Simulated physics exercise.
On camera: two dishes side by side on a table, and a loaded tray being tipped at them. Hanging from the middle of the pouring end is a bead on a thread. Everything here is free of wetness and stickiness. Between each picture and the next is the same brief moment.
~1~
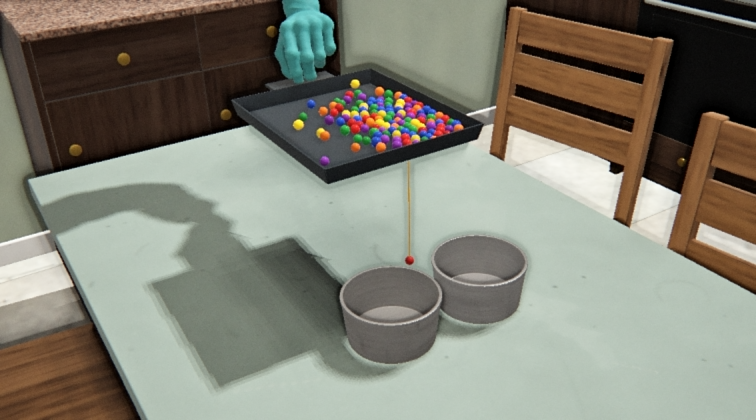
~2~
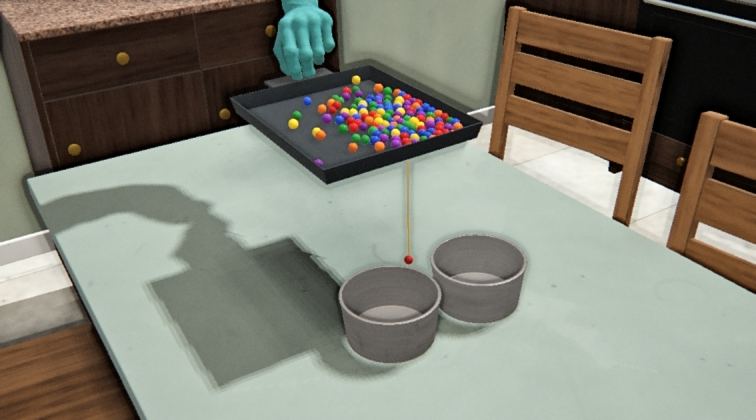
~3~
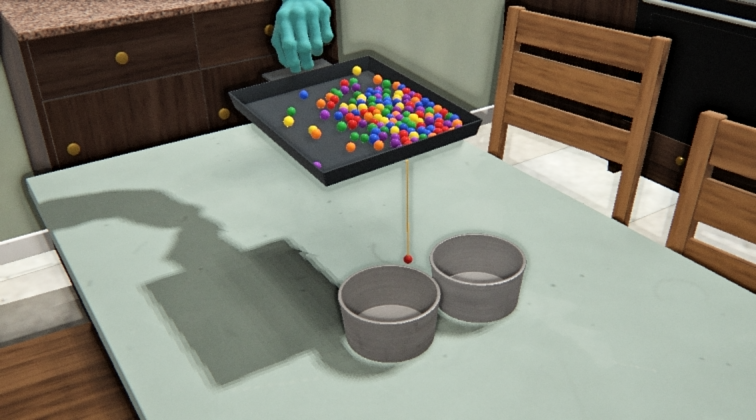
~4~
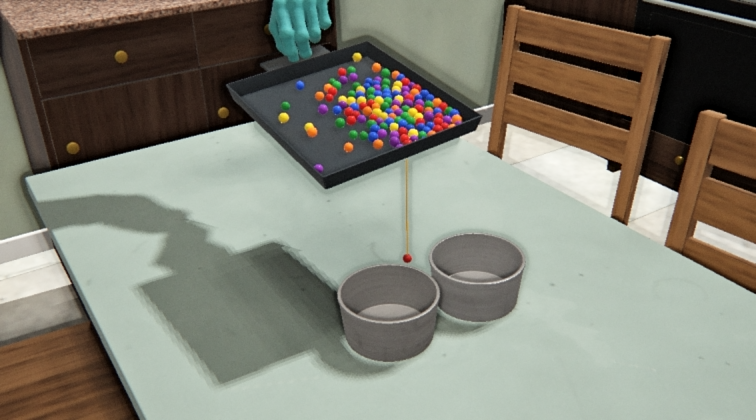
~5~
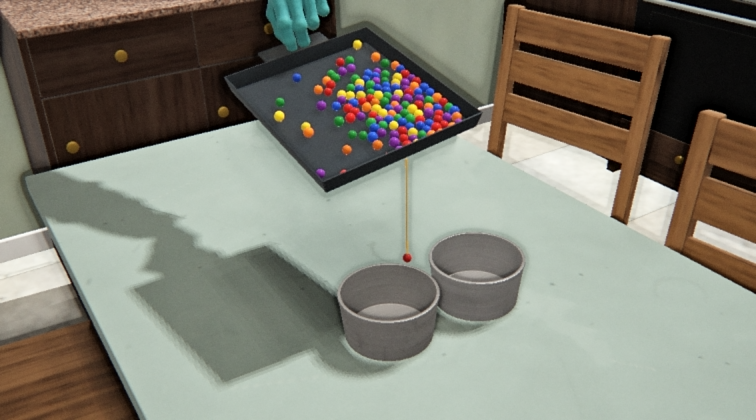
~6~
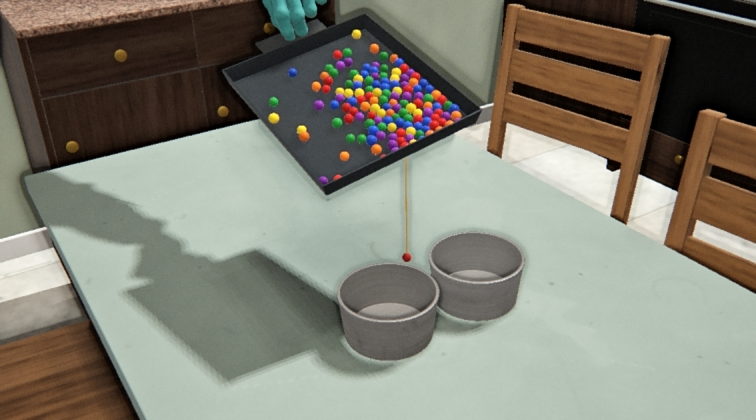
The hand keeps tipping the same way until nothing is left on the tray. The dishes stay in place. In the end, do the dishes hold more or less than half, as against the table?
The dishes collect the minority.
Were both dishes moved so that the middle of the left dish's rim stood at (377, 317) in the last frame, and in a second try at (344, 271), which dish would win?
In the first try it's the one on the left, and in the second it's the one on the left.
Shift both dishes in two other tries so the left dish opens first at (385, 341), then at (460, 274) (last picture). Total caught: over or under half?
Taking the places in turn, it's shy of half and then shy of half.
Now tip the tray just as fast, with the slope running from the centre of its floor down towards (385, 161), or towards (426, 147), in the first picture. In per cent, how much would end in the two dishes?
First case around 60 per cent, second case 90 per cent.
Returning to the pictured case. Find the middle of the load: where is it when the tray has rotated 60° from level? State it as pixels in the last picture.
Load centre: Approx. (345, 173).
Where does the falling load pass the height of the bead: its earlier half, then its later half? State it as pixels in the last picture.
I'd place the first part at (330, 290) and the rest at (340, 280).
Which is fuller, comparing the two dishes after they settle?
Fuller at the end: The leftward one.
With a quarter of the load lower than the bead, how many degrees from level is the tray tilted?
Close to 75° of tilt at that moment.
Soon, tray tipped steeply; most on the tray; a small part outside both; a small part in the air.
A while on, tray tipped right over; a small part on the tray; about a quarter in the left dish; about half outside both; a small part in the air.
Towards the end, tray tipped past a quarter turn; about a third in the left dish; about two thirds outside both.
Finally, tray tipped past a quarter turn; about a third in the left dish; none in the right dish; about two thirds outside both.
